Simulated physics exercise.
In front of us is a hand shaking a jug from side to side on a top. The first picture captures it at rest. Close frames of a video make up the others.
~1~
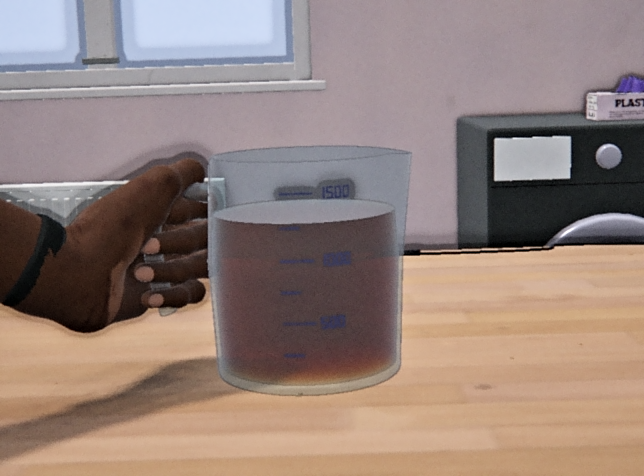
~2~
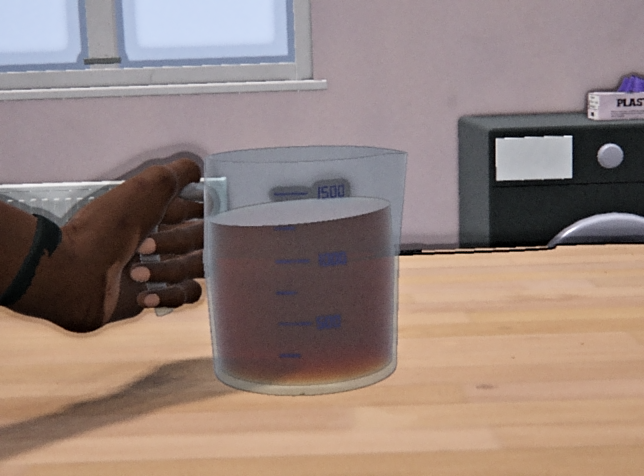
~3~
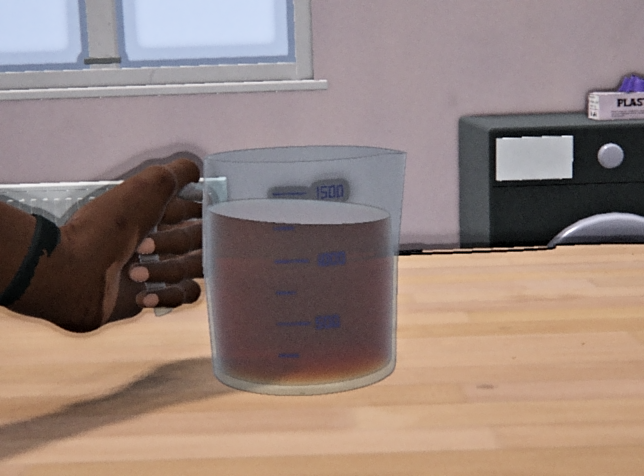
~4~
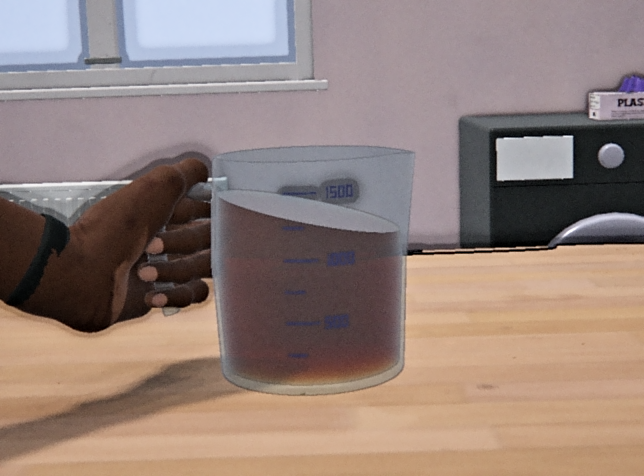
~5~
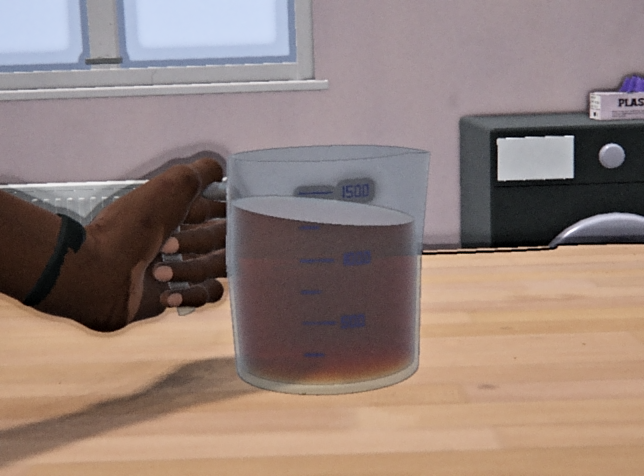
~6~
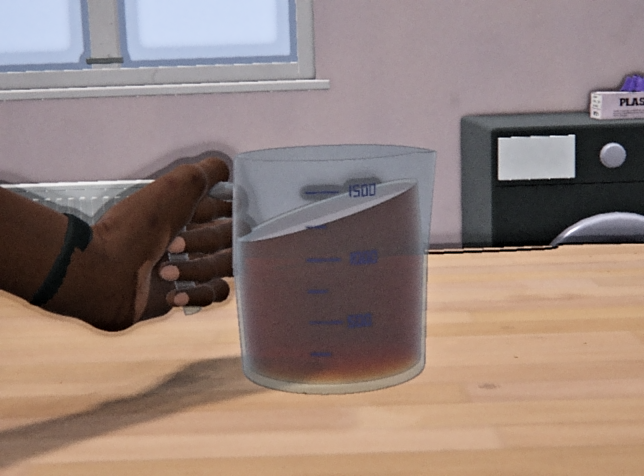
The video shows a hand beside a clear measuring jug of brown liquid on a wooden surface, shifting it slightly left, then right, as the liquid tilts higher on the left and then clearly higher on the right.
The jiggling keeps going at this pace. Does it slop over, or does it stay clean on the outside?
Watch, it's going to slosh over the edge.
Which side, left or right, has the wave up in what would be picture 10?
Higher level: Left half.
Shortly, the highest wave so far goes over the rim.
At the finish, the highest wave so far goes over the rim; some is on the top.
